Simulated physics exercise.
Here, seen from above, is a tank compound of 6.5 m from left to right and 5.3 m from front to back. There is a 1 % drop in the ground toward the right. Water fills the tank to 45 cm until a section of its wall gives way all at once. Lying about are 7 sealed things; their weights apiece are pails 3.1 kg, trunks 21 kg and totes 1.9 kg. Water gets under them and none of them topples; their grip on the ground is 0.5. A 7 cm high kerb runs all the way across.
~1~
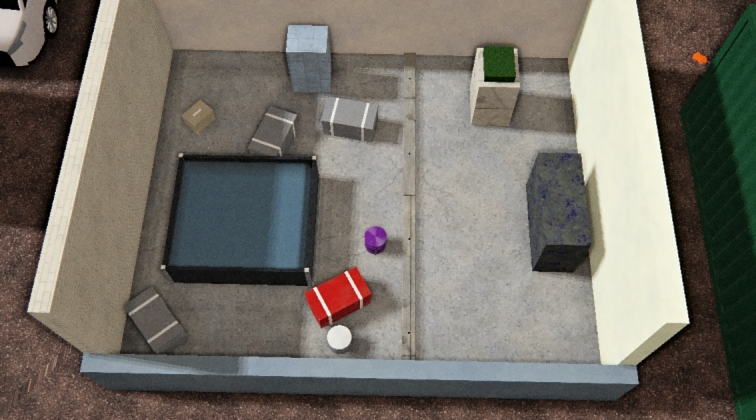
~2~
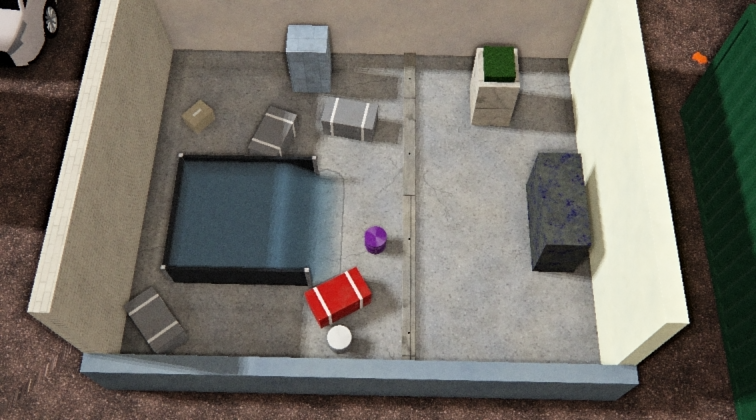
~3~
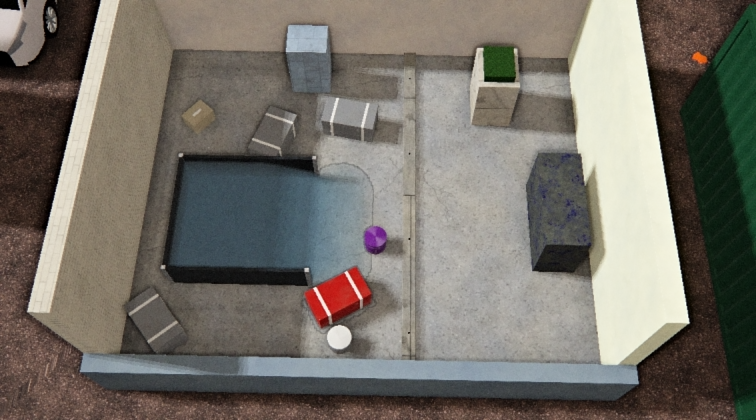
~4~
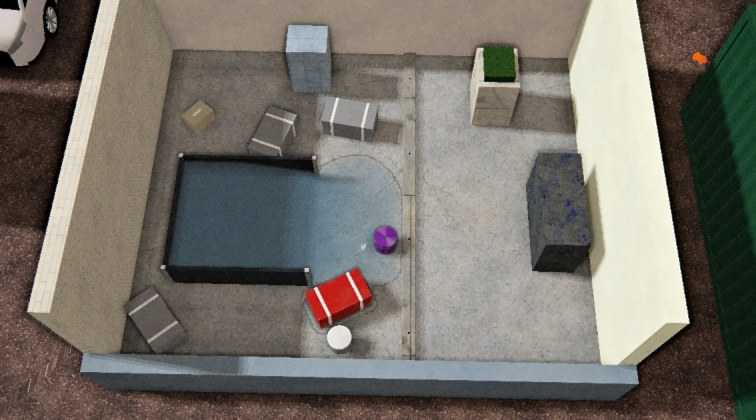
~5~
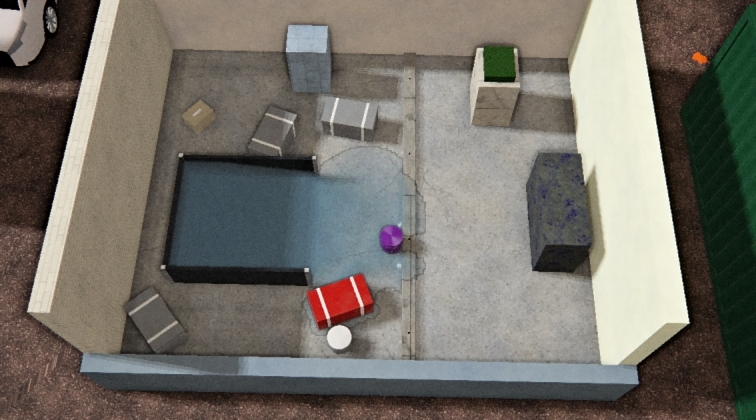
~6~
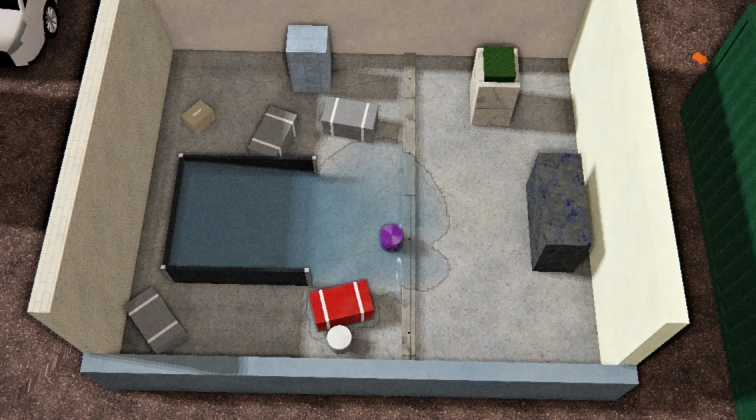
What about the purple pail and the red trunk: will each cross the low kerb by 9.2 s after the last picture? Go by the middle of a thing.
Judging by the centre, the purple pail reaches the far side and the red trunk fails to get over.
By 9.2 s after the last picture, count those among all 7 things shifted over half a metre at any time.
2 in all.
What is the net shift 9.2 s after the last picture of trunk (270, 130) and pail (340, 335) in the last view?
Respectively 0 and 80 centimetres.
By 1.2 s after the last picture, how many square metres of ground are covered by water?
Roughly 18 m2.
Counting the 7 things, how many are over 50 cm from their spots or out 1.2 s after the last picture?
My count gives 1.
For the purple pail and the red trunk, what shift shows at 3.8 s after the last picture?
Close to 300 cm for the first and 30 cm for the second.
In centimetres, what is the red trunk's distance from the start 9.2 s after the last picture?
Roughly 30 centimetres.
Then, 1.2 s after the last picture the purple pail is near (489, 241), 1.6 m from its start, afloat; the red trunk is near (343, 313), 0.3 m from its start, aground; 1 of 7 are over the mark; 1 afloat.
Then, 3.8 s after the last picture the purple pail is near (587, 280), 3.0 m from its start, afloat; the red trunk is near (343, 313), 0.3 m from its start, aground; 1 of 7 are over the mark; 1 afloat.
Then, 6.2 s after the last picture the purple pail is near (567, 289), 2.8 m from its start, afloat; the red trunk is near (340, 316), 0.3 m from its start, aground; 1 of 7 are over the mark; 1 afloat.
Then, 9.2 s after the last picture the purple pail is near (572, 297), 2.8 m from its start, afloat; the red trunk is near (339, 317), 0.3 m from its start, aground; 1 of 7 are over the mark; 2 afloat.
